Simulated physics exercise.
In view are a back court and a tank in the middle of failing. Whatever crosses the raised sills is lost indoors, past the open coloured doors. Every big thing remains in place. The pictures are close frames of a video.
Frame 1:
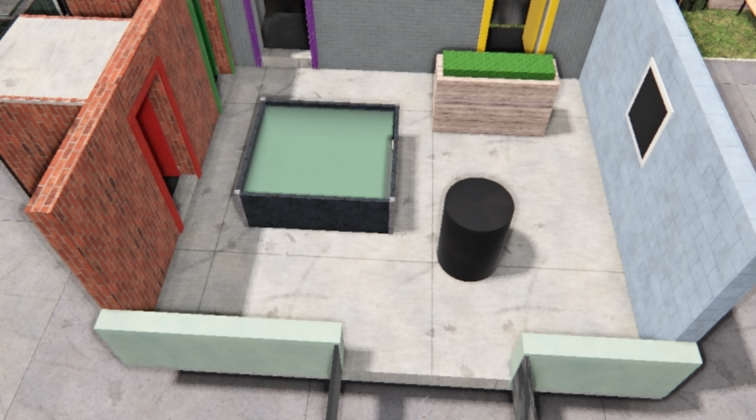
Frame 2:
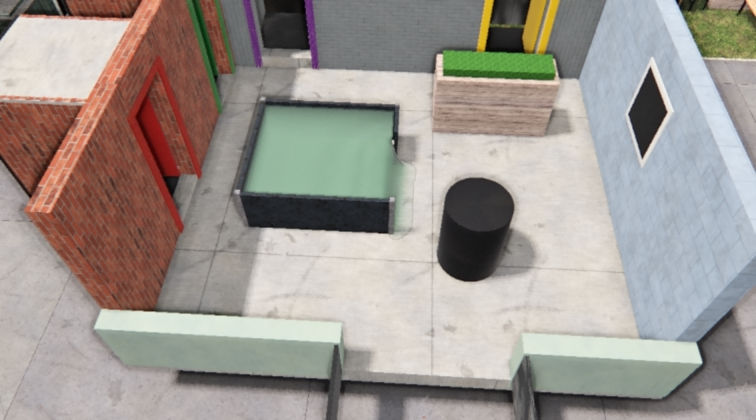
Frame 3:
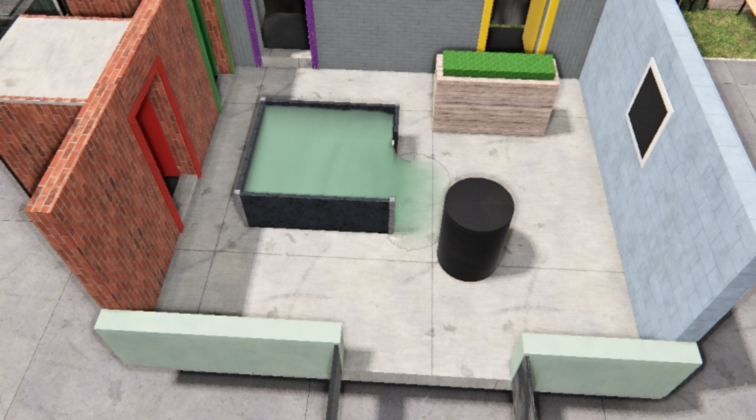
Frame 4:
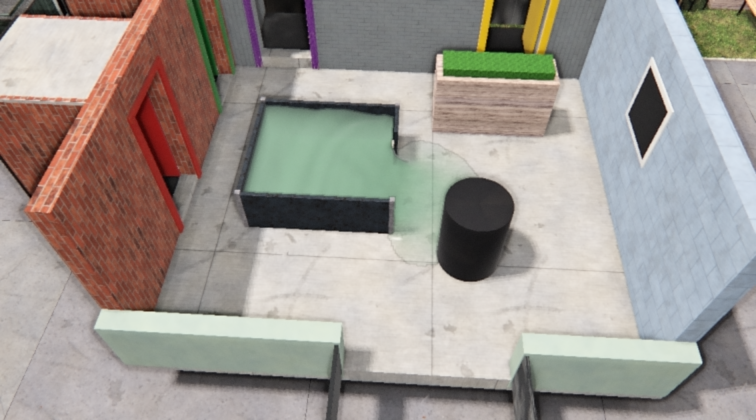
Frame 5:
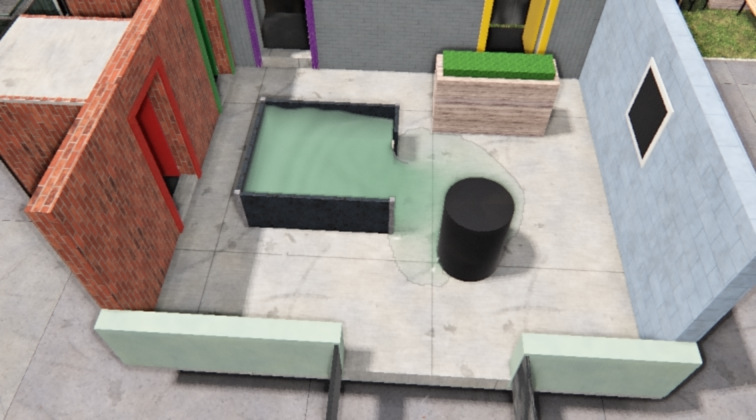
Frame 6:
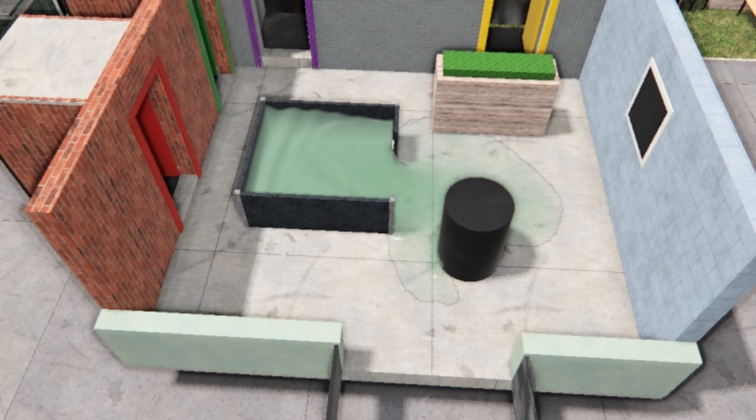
Pale green water sits still in a dark, square-sided tank in a walled back court, then begins pouring through a gap in the tank's right side. It spreads thinly across the pale paving to the right, reaches the black cylinder, and flows around it, widening toward the planter and the blue wall.
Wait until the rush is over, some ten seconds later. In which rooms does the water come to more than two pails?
The green door tips over the cap there; the yellow door tips over the cap there; the purple door stays at or under the cap there; the red door stays at or under the cap there.
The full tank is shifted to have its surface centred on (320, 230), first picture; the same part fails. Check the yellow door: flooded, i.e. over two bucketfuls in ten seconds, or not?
Result for yellow: It doesn't reach it.
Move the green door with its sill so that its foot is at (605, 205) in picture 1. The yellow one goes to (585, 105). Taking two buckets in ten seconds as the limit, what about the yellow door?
Answer: Yellow is flooded.
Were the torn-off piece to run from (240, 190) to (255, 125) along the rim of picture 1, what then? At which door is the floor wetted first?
It's the red door.
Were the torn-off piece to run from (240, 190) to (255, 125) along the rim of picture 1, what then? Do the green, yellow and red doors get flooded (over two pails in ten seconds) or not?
So, taking them in turn: Green door tops the limit, yellow door doesn't reach it, red door tops the limit.
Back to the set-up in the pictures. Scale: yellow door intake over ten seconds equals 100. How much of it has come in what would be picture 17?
My estimate: Close to 0 per cent.
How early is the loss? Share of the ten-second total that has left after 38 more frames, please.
I'd estimate some 55 per cent.
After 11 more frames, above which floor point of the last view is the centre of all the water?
About (436, 193).
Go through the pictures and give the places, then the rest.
The first picture shows still water in the water tank at (323, 150).
In the second picture, the front is at (398, 233), out from the gap at (391, 188).
In the third picture, water pours out at (391, 188) and has run to (436, 165).
In the fourth picture, the front is at a hidden place, out from the gap at (391, 189).
In the fifth picture, water pours out at (391, 189) and has run to a hidden place.
In the sixth picture, water pours out at (391, 189) and has run to (555, 211).
A moment on, water covers 30 % of the floor; the green door not reached, the yellow door not reached, the purple door not reached, the red door not reached.
Next, water covers 40 % of the floor; the green door not reached, the yellow door not reached, the purple door not reached, the red door not reached.
Then, water covers 55 % of the floor; the green door not reached, the yellow door under two buckets in, the purple door not reached, the red door not reached.
Later, water covers 85 % of the floor; the green door wet at the sill, nothing in, the yellow door over two buckets in, the purple door wet at the sill, nothing in, the red door not reached.
In the end, water covers 100 % of the floor; the green door over two buckets in, the yellow door over two buckets in, the purple door wet at the sill, nothing in, the red door wet at the sill, nothing in.
